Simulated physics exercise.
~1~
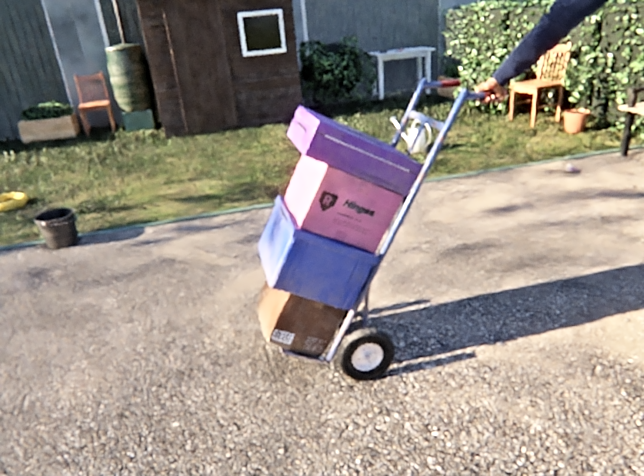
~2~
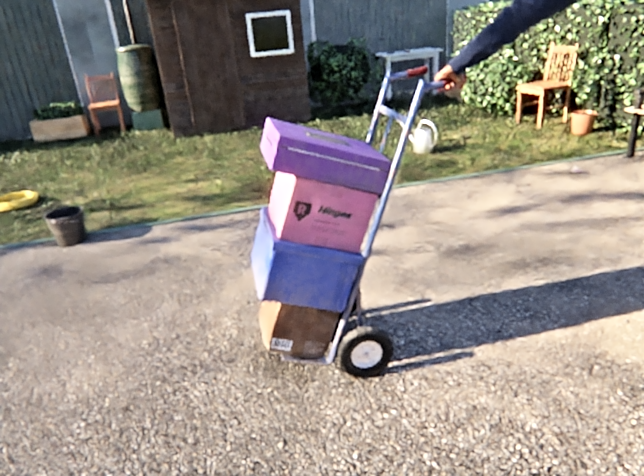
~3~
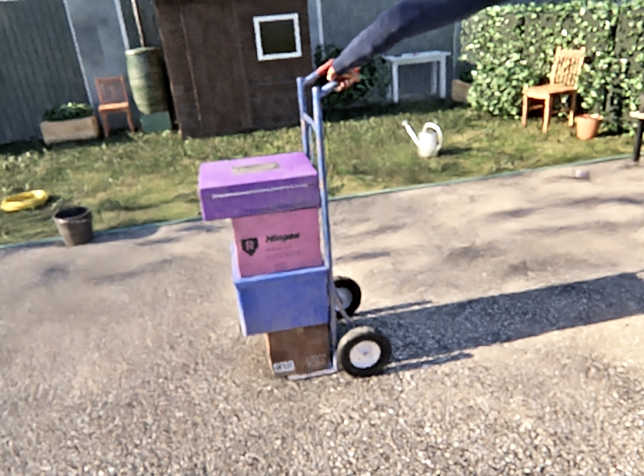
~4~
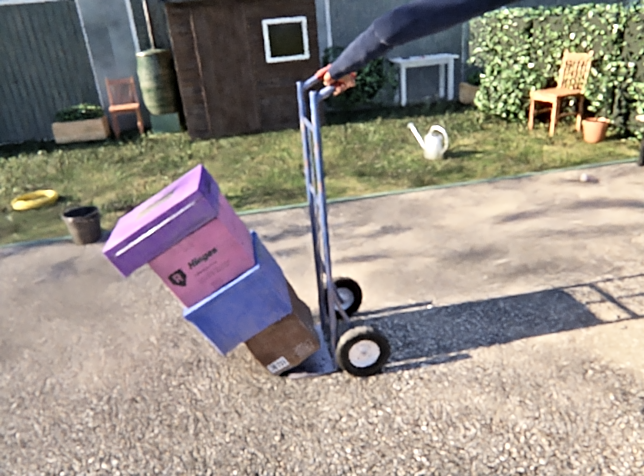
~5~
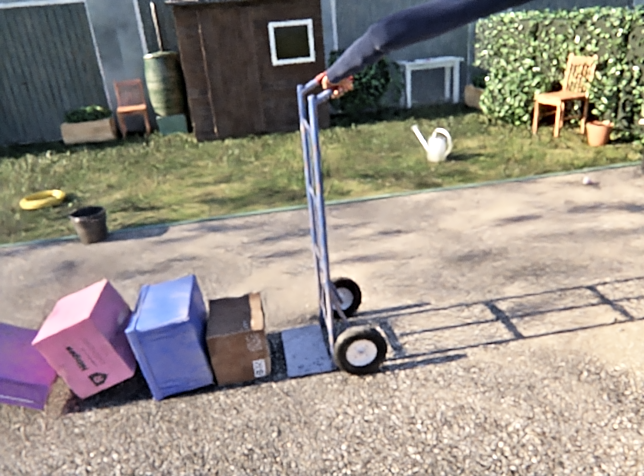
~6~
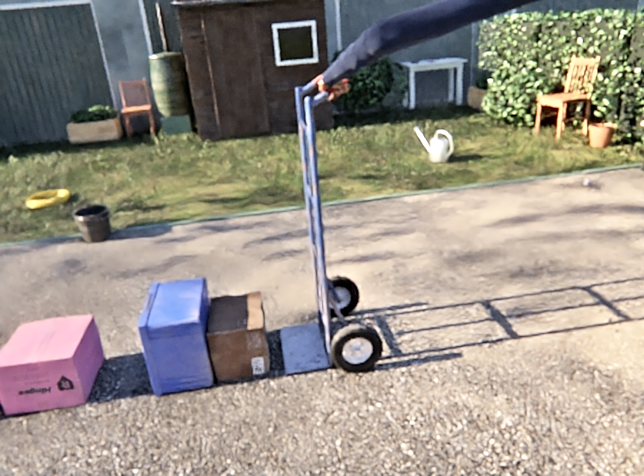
A sack truck leans back on a sunlit gravelly drive, seen from the side and slightly above, with a lawn, brown shed, watering can and wooden chairs behind. It carries a brown parcel at the bottom, then a blue tote, a pink box and a purple toolbox on top. A dark-sleeved arm from the right swings the handle up to the left until the truck stands upright. The stack keeps going, tipping forward and toppling left onto the ground. The hand holds the truck still while the boxes lie in a row, the purple one out of view.
